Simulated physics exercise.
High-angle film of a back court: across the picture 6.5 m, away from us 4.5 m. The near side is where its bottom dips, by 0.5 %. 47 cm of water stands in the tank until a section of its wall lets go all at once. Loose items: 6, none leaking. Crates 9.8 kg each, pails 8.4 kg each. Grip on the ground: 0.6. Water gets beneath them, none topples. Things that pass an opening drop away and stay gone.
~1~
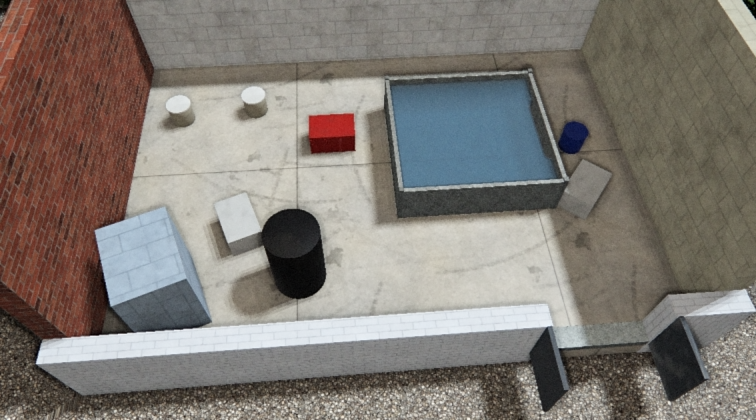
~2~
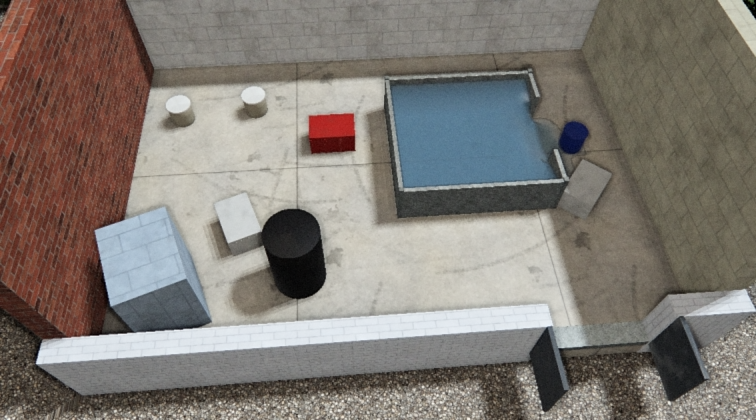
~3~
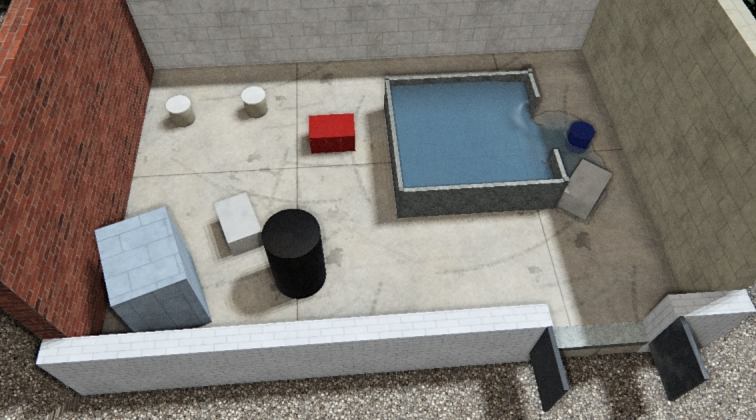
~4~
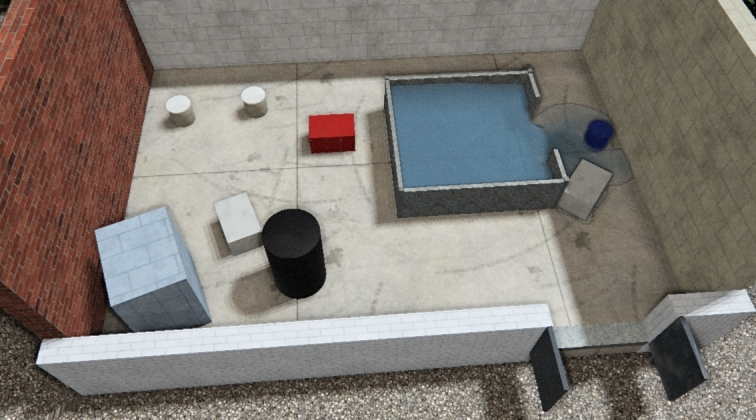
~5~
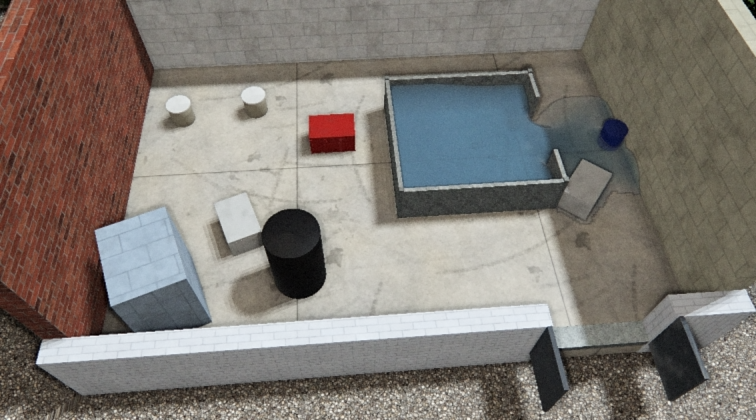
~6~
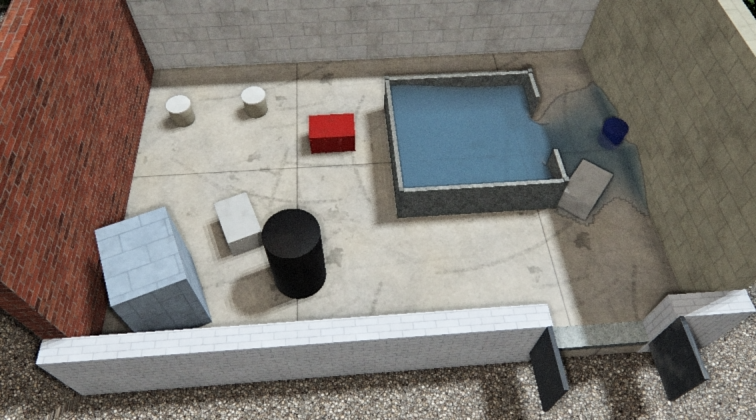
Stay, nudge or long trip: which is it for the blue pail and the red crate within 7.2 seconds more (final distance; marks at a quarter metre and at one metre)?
The blue pail is pushed well away; the red crate is left almost where it stood.
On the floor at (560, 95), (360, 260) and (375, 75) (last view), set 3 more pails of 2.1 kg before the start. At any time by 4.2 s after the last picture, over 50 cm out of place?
Respectively: Greater, smaller, greater.
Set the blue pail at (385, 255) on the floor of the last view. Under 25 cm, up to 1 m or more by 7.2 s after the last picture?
Short answer: It hardly moves.
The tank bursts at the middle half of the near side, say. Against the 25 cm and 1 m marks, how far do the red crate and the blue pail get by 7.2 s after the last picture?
In that case the red crate does not really move while the blue pail does not really move.
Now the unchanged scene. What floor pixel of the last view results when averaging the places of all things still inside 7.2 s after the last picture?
Mean floor pixel: About (318, 153).
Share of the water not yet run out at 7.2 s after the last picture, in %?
Close to 82 in a hundred parts remain.
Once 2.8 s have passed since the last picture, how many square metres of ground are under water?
That flooded area is roughly 14 m2.
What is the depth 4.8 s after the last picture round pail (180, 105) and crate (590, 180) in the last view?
Roughly 1 and 3 cm.
Then, 0.9 s after the last picture the blue pail is near (599, 103), 0.5 m from its start, afloat; the red crate is near (332, 125), 0.0 m from its start, aground; 0 of 6 are out; 1 afloat.
Then, 2.8 s after the last picture the blue pail is near (468, 76), 1.7 m from its start, aground; the red crate is near (332, 125), 0.0 m from its start, aground; 0 of 6 are out; 0 afloat.
Then, 4.8 s after the last picture the blue pail is near (380, 77), 2.8 m from its start, aground; the red crate is near (332, 125), 0.0 m from its start, aground; 0 of 6 are out; 0 afloat.
Then, 7.2 s after the last picture the blue pail is near (366, 78), 2.9 m from its start, aground; the red crate is near (332, 125), 0.0 m from its start, aground; 0 of 6 are out; 0 afloat.
